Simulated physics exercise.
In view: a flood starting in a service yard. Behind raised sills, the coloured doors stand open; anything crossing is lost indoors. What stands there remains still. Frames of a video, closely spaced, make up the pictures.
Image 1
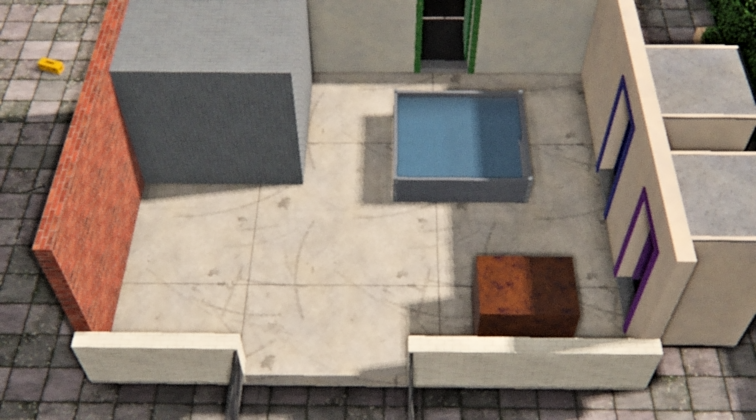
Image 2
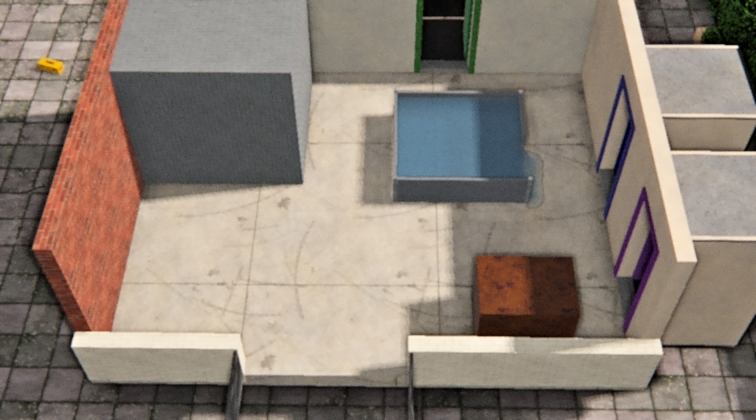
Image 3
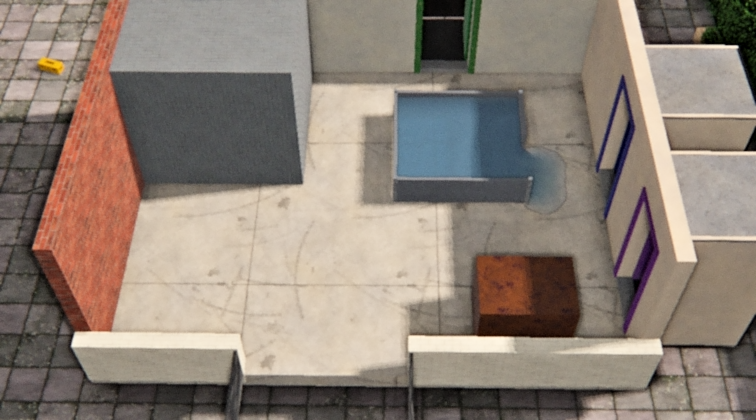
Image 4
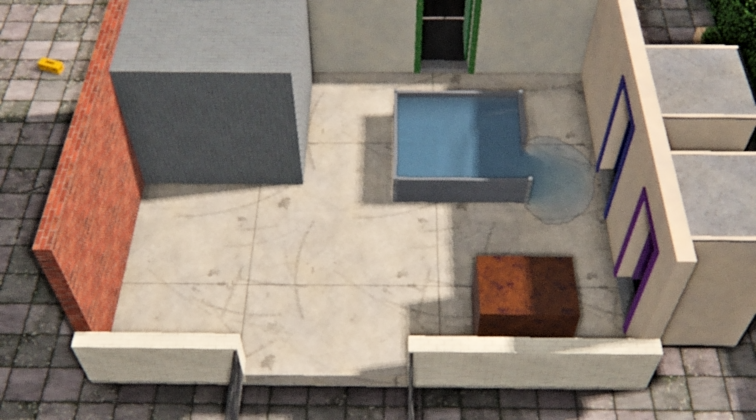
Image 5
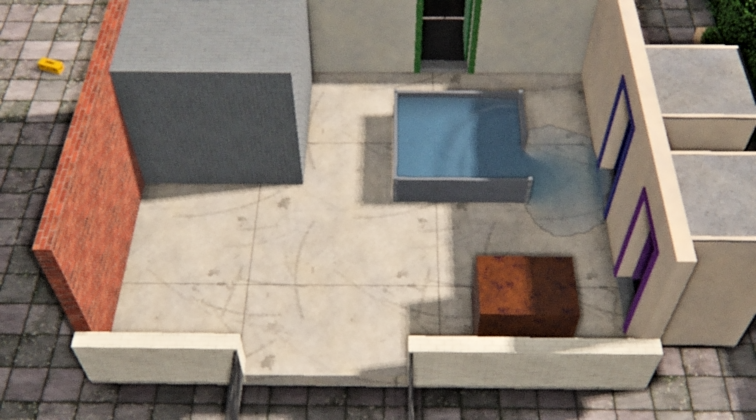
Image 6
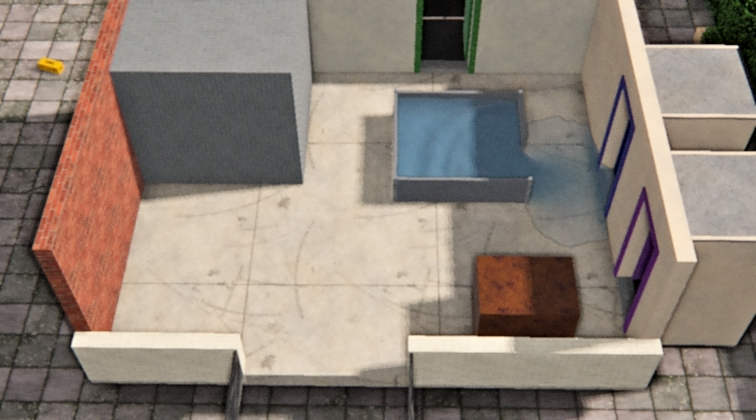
Water lies still in a raised tank in a walled yard, then pours out through a gap on the tank's right side. It spreads across the pale floor in a widening, rounded pool, reaching toward the right wall with its blue and purple doorways, while the rusty box and large grey block stay still.
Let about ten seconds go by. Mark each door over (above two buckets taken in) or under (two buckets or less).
Green door: Under. Purple door: Over. Blue door: Over.
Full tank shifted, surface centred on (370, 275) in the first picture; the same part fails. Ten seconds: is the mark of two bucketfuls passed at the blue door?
My take: Blue stays within the threshold.
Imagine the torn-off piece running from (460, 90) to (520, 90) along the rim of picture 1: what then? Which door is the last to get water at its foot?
The door marked purple, I reckon.
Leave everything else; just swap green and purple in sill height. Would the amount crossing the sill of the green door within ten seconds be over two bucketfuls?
Honestly, the green one copes.
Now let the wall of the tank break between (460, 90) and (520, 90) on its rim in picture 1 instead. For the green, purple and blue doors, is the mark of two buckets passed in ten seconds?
Well, the green door gets past it, then the purple door gets past it, and the blue door stays beneath it.
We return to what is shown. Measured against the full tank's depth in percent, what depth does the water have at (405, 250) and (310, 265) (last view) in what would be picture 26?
Near 0 per cent and 0 per cent, respectively.
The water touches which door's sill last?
It would be the one in green.
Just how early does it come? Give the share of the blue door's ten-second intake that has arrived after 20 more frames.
Share at that point: Roughly 80 %.
A moment on, water covers 10 % of the floor; the green door not reached, the purple door wet at the sill, nothing in, the blue door over two buckets in.
Next, water covers 20 % of the floor; the green door not reached, the purple door under two buckets in, the blue door far over two buckets in.
Then, water covers 30 % of the floor; the green door wet at the sill, nothing in, the purple door under two buckets in, the blue door far over two buckets in.
Later, water covers 55 % of the floor; the green door wet at the sill, nothing in, the purple door over two buckets in, the blue door far over two buckets in.
In the end, water covers 85 % of the floor; the green door wet at the sill, nothing in, the purple door far over two buckets in, the blue door far over two buckets in.
